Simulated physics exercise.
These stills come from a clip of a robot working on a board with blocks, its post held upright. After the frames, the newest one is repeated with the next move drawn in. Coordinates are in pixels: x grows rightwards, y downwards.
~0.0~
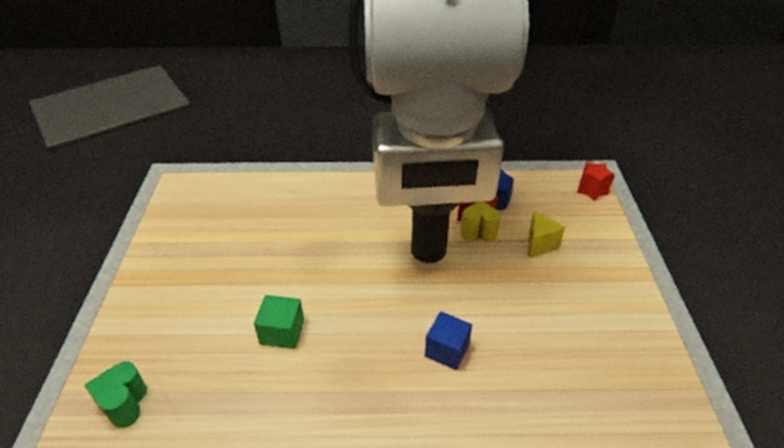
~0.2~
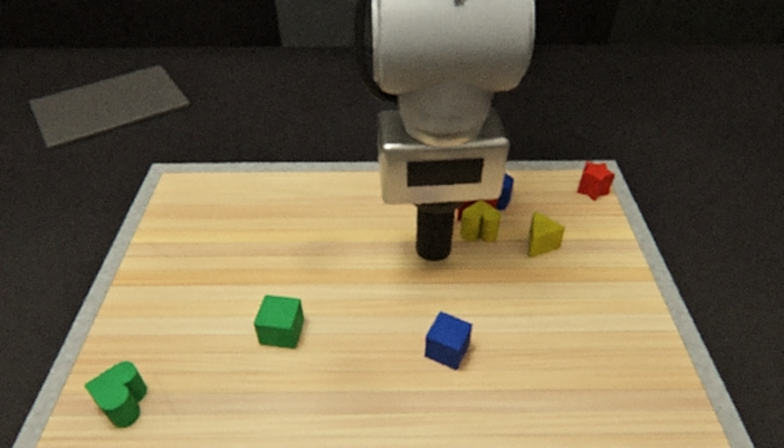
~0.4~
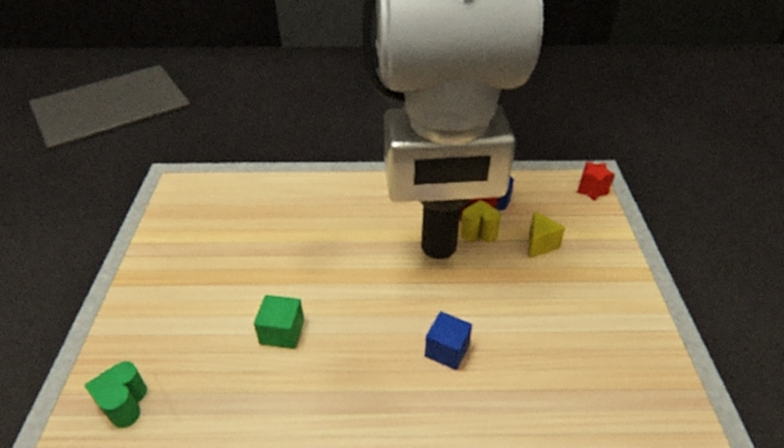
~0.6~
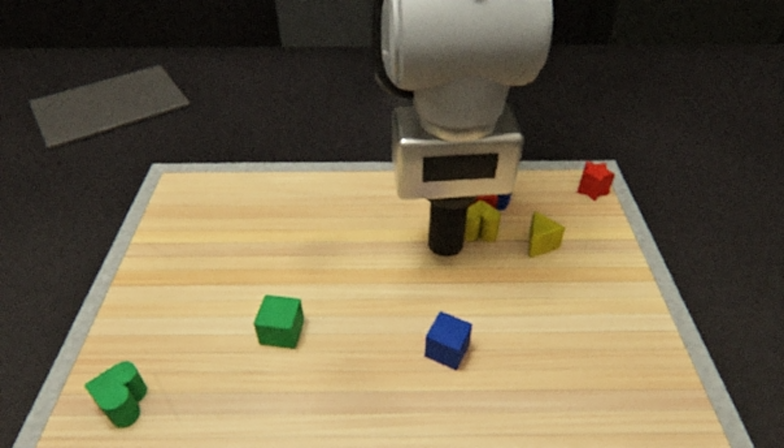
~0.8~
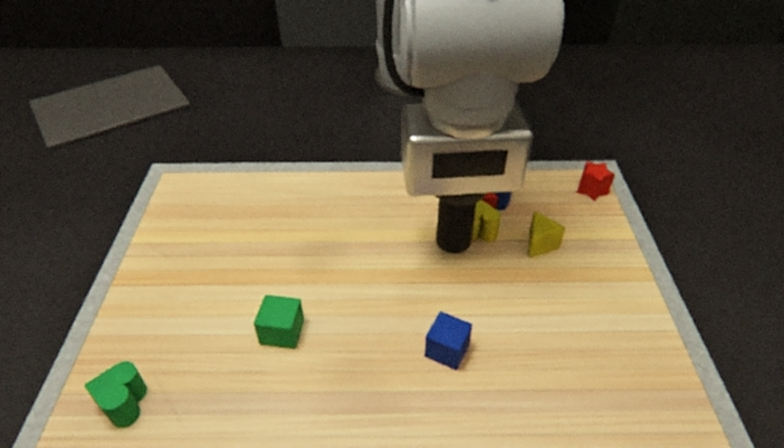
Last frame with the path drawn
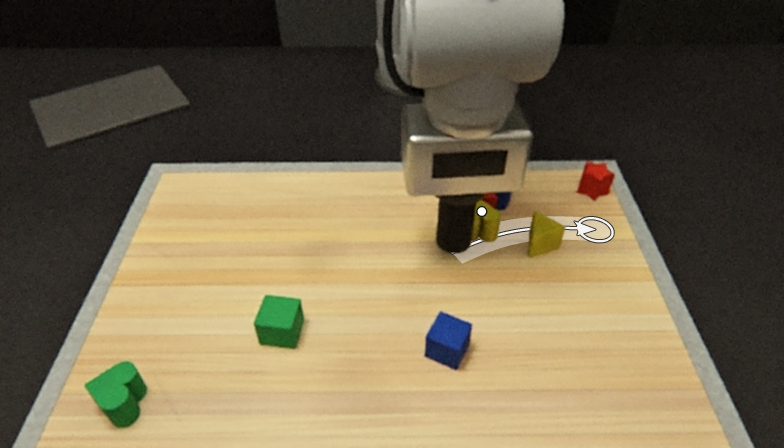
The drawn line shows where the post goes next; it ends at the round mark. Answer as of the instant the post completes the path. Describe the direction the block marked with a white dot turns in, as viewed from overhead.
It twists against the clock when seen from above.
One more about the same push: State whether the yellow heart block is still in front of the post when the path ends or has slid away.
Gone from the front.
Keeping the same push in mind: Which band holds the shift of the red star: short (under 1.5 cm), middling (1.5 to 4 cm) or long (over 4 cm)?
Of the three bands, it's under 1.5 cm.
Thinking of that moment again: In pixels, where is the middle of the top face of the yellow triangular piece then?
Top centre: (568, 227).
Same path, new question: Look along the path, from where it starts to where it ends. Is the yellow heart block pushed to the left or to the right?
Pushed left.
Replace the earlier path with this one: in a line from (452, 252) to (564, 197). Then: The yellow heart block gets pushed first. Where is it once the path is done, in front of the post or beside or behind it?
That block remains ahead.
Path on the board, from (452, 252) over (496, 236) and (544, 228) to (595, 229); the dot is on the yellow heart block.
What follows on the original path. One third of the way, post (499, 224); yellow heart block (521, 198).
Two thirds of the way, post (548, 217); yellow heart block (551, 184), turned 55° anticlockwise; yellow triangular piece (565, 226), turned 80° clockwise.
At the end, post (599, 218); red triangular piece in place; yellow heart block (555, 183), turned 75° anticlockwise; yellow triangular piece (568, 227), turned 90° clockwise; red star in place.
